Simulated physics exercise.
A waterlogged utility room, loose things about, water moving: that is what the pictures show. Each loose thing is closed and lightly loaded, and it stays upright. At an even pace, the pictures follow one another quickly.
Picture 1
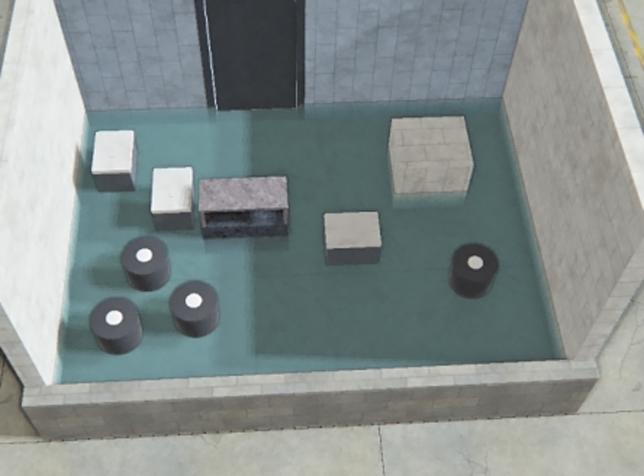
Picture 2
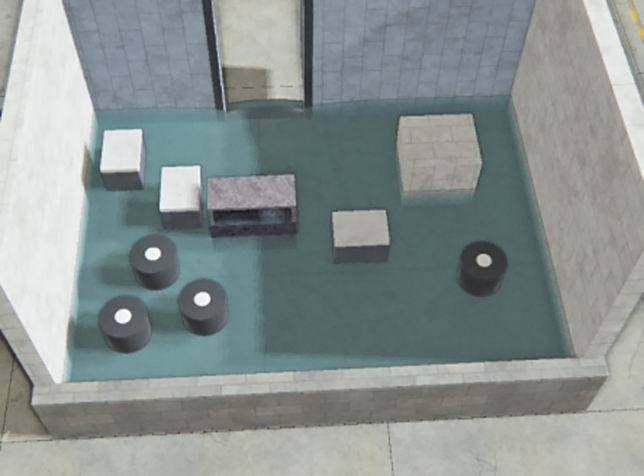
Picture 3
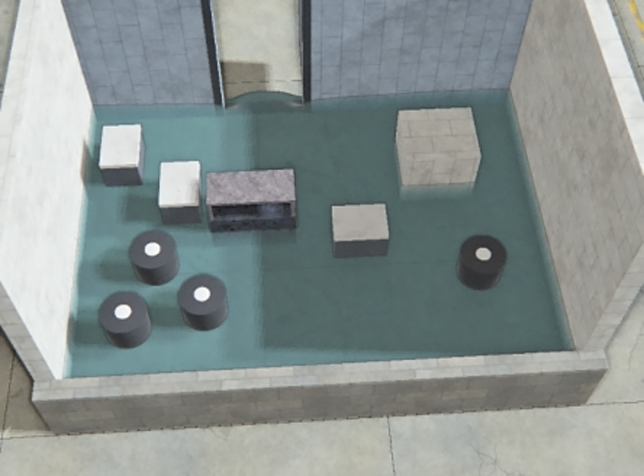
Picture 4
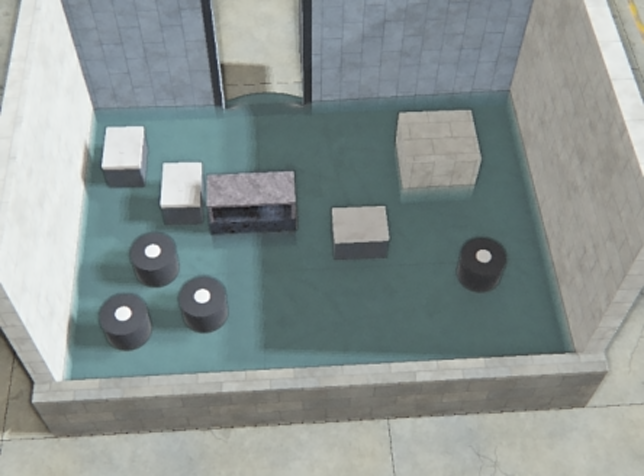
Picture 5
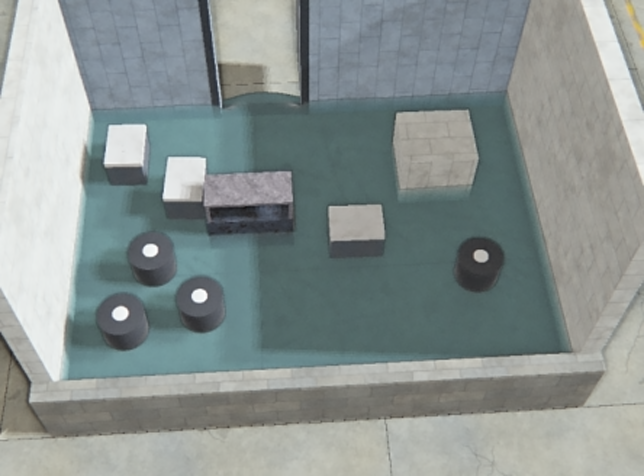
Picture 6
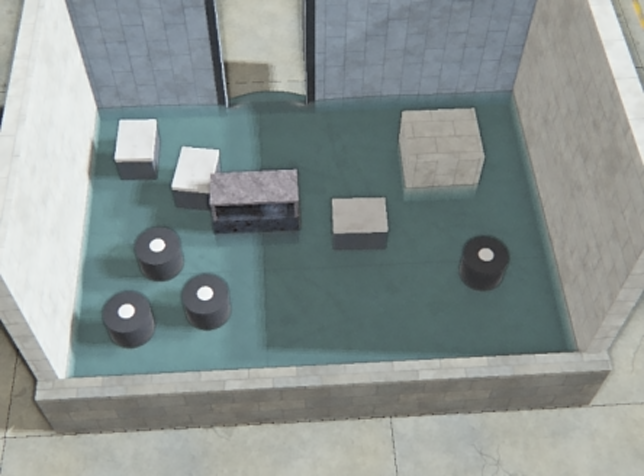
Flooded walled room with blocks and dark cylinders standing in teal water, a dark door opening, then two white-topped boxes drifting slightly right.
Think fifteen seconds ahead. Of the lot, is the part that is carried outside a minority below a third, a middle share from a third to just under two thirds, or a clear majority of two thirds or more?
A third to two thirds.
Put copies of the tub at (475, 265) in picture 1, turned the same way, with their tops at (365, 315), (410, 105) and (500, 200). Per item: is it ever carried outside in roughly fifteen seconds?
The three, in sequence: Remains behind, departs and remains behind.
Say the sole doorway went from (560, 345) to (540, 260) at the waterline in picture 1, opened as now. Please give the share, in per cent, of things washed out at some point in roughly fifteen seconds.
I'd put it near 30 percent.
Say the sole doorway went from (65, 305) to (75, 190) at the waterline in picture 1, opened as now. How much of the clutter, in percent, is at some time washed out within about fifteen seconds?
Estimate: Close to 90 %.
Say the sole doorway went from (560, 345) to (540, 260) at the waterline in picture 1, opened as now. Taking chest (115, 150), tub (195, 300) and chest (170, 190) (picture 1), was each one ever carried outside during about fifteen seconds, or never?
Note - 1: Retained; 2: Retained; 3: Retained.
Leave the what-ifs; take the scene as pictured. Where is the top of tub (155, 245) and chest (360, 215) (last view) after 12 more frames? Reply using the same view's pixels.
Near pixel (156, 196) and pixel (321, 138).
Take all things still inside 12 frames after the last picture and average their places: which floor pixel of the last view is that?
The average lies close to (247, 218).
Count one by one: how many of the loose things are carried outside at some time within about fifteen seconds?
I make it 4 of them.
A moment on, 0 of 7 are out; 7 afloat.
Next, 0 of 7 are out; 7 afloat.
Later, 3 of 7 are out; 4 afloat.
In the end, 4 of 7 are out; 3 afloat.
